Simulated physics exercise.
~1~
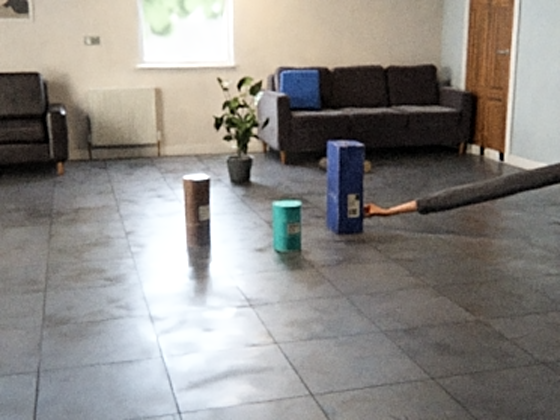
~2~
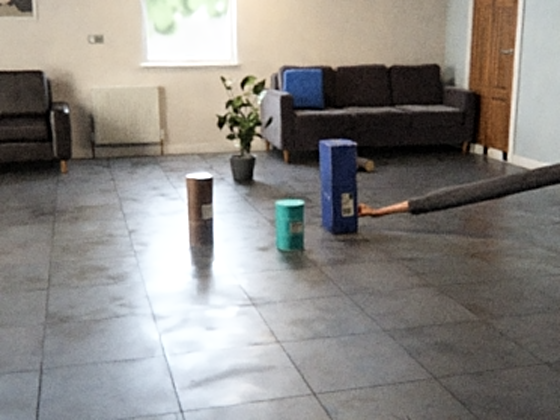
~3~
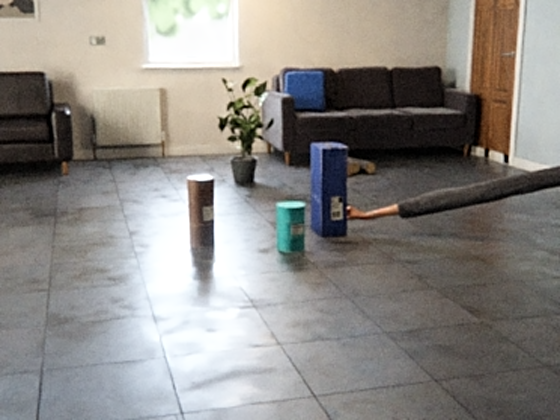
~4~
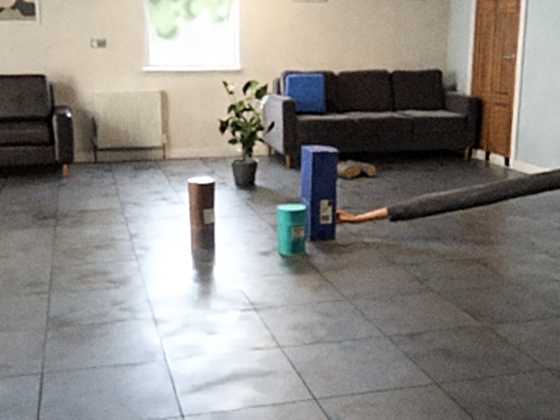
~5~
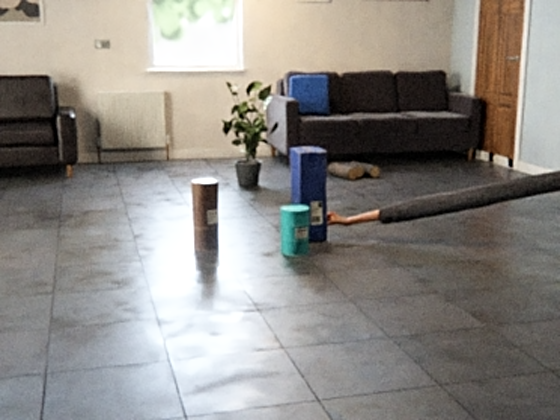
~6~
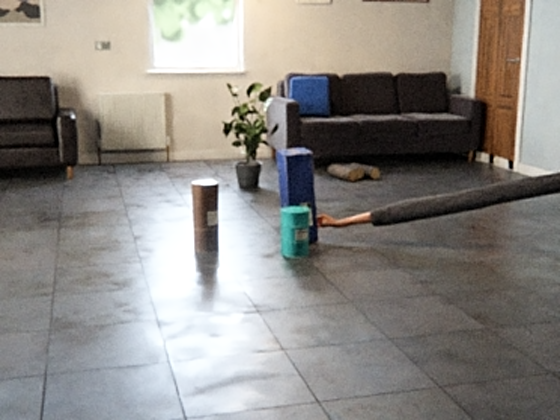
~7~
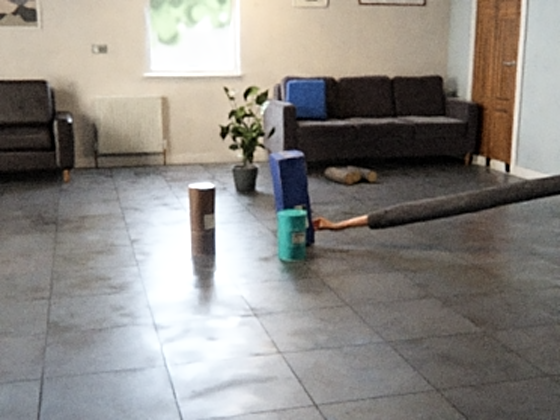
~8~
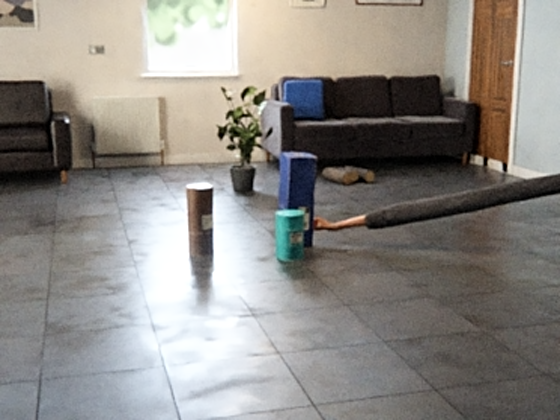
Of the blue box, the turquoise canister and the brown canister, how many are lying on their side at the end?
None of them are lying on their side. The blue box and both canisters are all still standing upright at the end.
A hand reaching in from the right pushed a tall blue box slowly left across the tiled floor until it stood behind a turquoise canister, where it leaned briefly, then settled upright, while the turquoise and brown canisters stayed in place.
